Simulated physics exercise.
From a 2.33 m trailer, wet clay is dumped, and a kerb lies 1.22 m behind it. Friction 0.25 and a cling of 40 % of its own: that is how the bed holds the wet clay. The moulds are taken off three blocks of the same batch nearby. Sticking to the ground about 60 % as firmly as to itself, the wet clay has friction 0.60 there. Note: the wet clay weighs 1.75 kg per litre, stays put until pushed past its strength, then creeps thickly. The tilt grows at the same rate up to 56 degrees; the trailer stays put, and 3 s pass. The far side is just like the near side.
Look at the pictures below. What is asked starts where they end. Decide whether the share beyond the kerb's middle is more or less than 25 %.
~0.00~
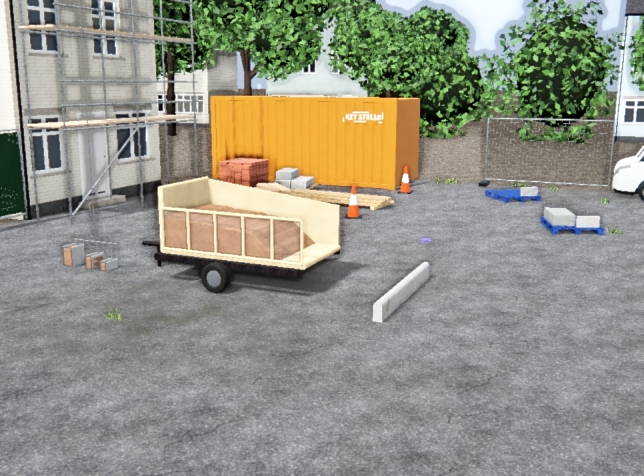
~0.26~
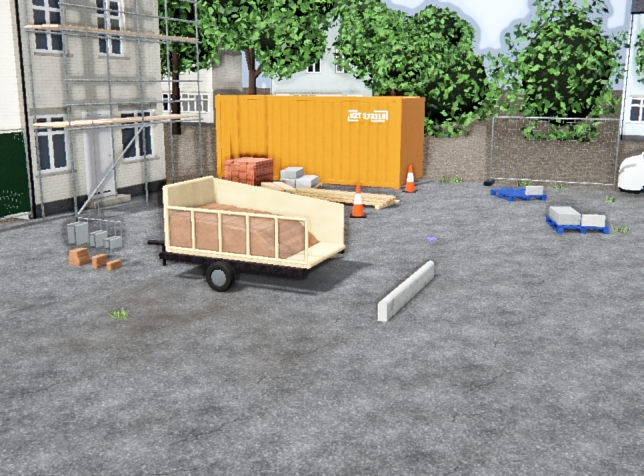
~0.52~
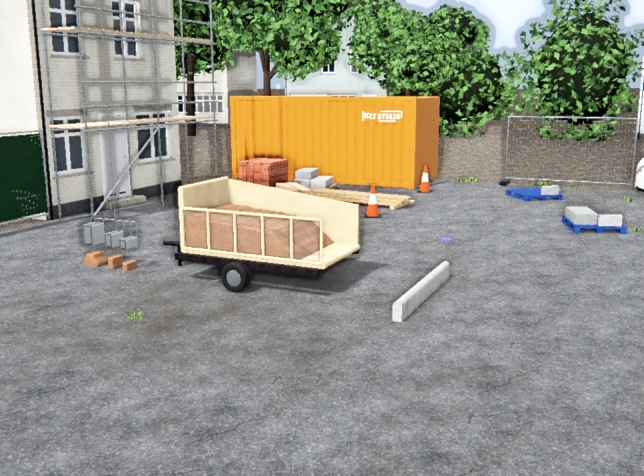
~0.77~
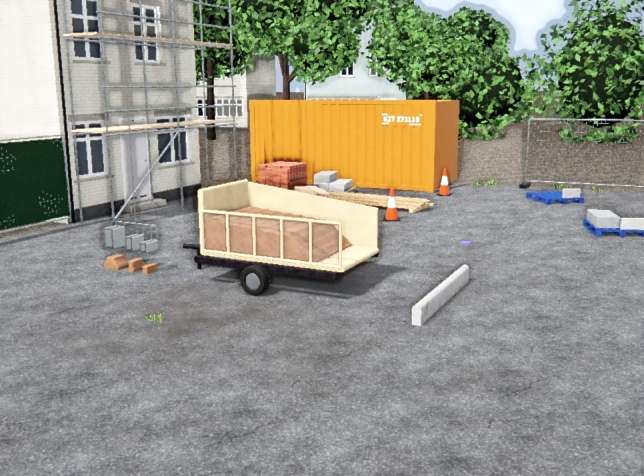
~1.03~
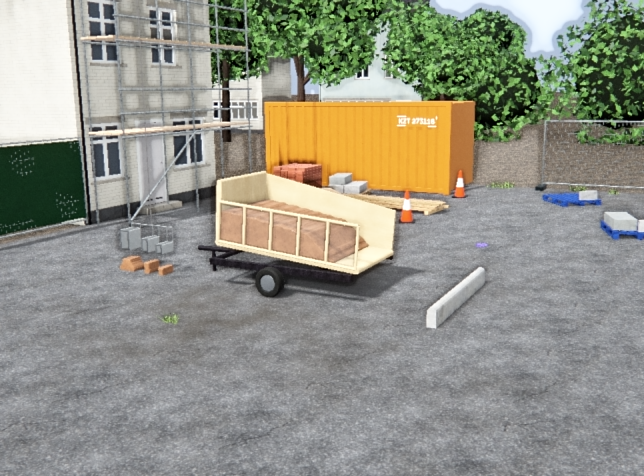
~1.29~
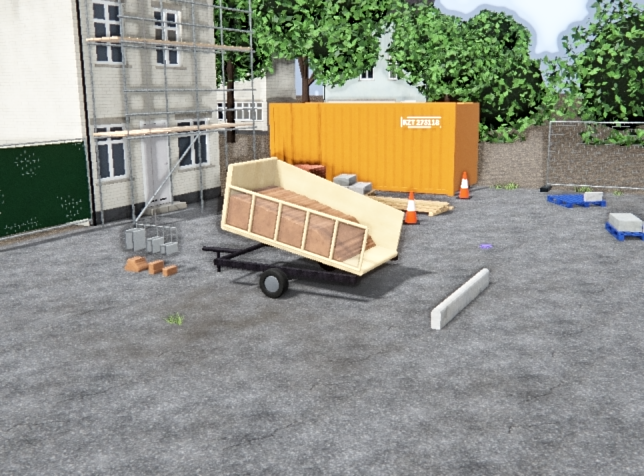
Greater than 25 %.
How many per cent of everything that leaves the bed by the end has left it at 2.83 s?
The figure is some 80 %.
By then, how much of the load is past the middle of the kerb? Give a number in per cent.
About 40 %.
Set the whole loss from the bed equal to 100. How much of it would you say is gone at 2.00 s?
Some 0 in a hundred.
After 2.00 s, the tilt is 29 degrees, 98 % is on the bed and 0 % past the kerb's middle.
After 2.83 s, the tilt is 50 degrees, 20 % is on the bed and 6 % past the kerb's middle.
After 3.66 s, the tilt is 56 degrees, none is on the bed and 39 % past the kerb's middle.
After 4.50 s, the tilt is 56 degrees, none is on the bed and 39 % past the kerb's middle.
After 6.20 s, at the end, the tilt is 56 degrees, none is on the bed and 39 % past the kerb's middle.
